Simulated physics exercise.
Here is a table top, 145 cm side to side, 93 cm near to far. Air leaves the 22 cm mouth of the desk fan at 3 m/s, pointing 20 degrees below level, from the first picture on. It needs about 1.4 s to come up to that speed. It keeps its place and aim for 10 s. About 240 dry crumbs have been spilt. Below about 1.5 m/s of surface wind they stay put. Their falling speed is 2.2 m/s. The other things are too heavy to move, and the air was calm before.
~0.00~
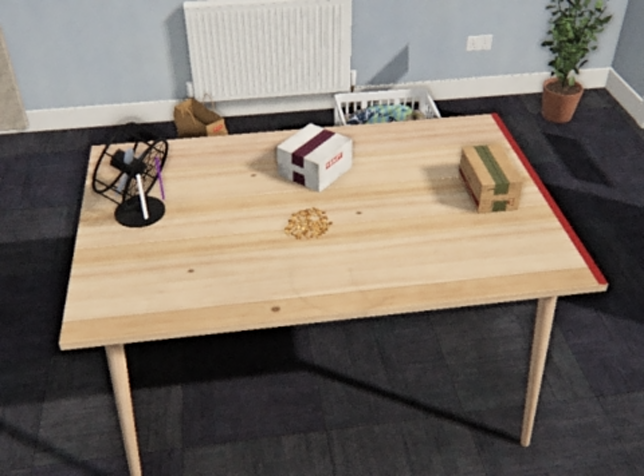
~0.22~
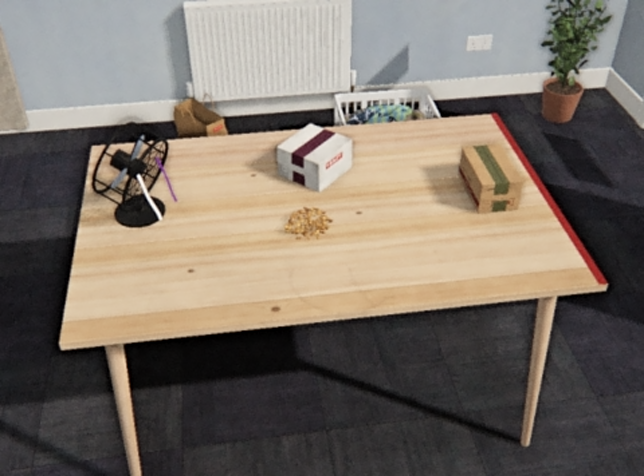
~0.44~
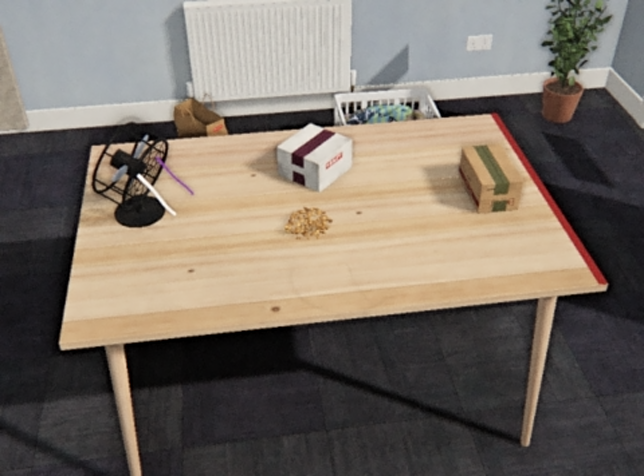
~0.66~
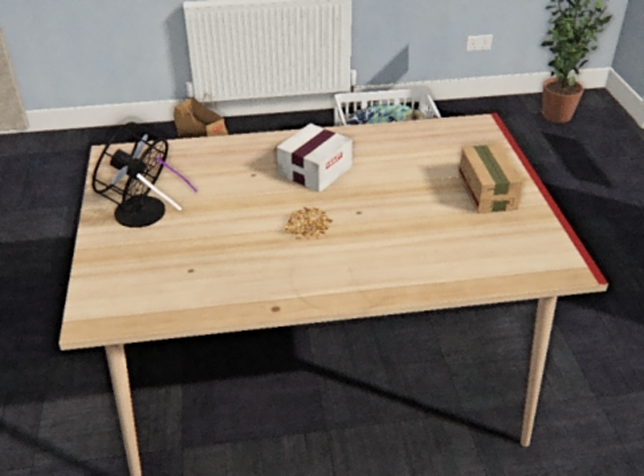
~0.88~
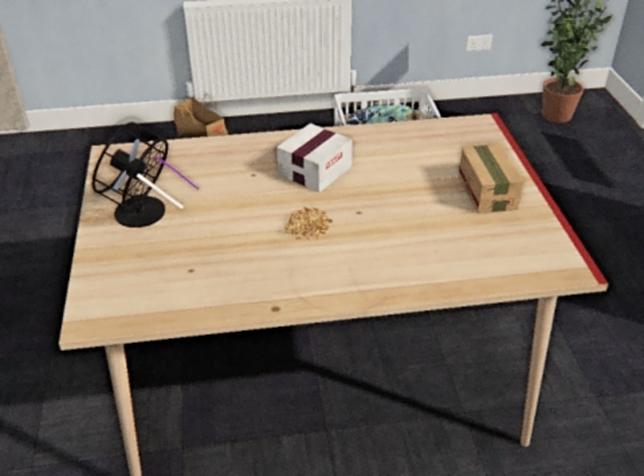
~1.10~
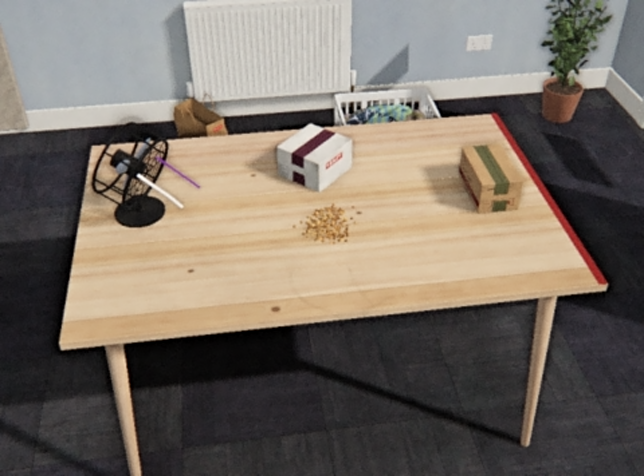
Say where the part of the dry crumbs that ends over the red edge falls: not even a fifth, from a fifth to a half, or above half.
The share over the red edge is more than half.
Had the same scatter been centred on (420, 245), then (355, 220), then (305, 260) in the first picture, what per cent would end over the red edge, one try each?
In that order: 100 %, 60 %, 3 %.
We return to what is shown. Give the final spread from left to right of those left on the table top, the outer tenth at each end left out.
Roughly 10 cm.
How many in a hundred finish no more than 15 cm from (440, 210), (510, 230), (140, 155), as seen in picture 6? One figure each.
In turn about 10 %, 10 %, 0 %.
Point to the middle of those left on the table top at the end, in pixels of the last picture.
Near (476, 205).
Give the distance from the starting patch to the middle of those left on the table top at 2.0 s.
About 55 cm.
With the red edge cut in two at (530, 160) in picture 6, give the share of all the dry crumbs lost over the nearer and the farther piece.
About 80 % nearer and 0 % farther.
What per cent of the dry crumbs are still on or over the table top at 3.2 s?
Near 20 %.
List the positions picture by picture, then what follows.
The middle of the dry crumbs is near (309, 225), none has stirred yet and the mouth of the desk fan is at (131, 166), in the first picture.
The middle of the dry crumbs is near (309, 224), none has stirred yet and the red edge is centred on (544, 186), in the second picture.
The middle of the dry crumbs is near (309, 224), none has stirred yet, the top of a box is at (315, 143) and the top of a box is at (492, 163), in the third picture.
The middle of the dry crumbs is near (309, 224) and none has stirred yet, in the fourth picture.
The middle of the dry crumbs is near (309, 224) and none has stirred yet, in the fifth picture.
The middle of the dry crumbs is near (328, 225), the farthest in sight from the desk fan is at (355, 224) and about 80 % have left their places, in the sixth picture.
After 2.0 s the count stands so, 74 % are over the red edge; the middle of those still in play is near (478, 208).
After 3.2 s the count stands so, 78 % are over the red edge; the middle of those still in play is near (476, 205).
After 5.5 s the count stands so, 79 % are over the red edge; the middle of those still in play is near (476, 205).
After 10.0 s, at the end, 79 % are over the red edge; the middle of those still in play is near (476, 205).
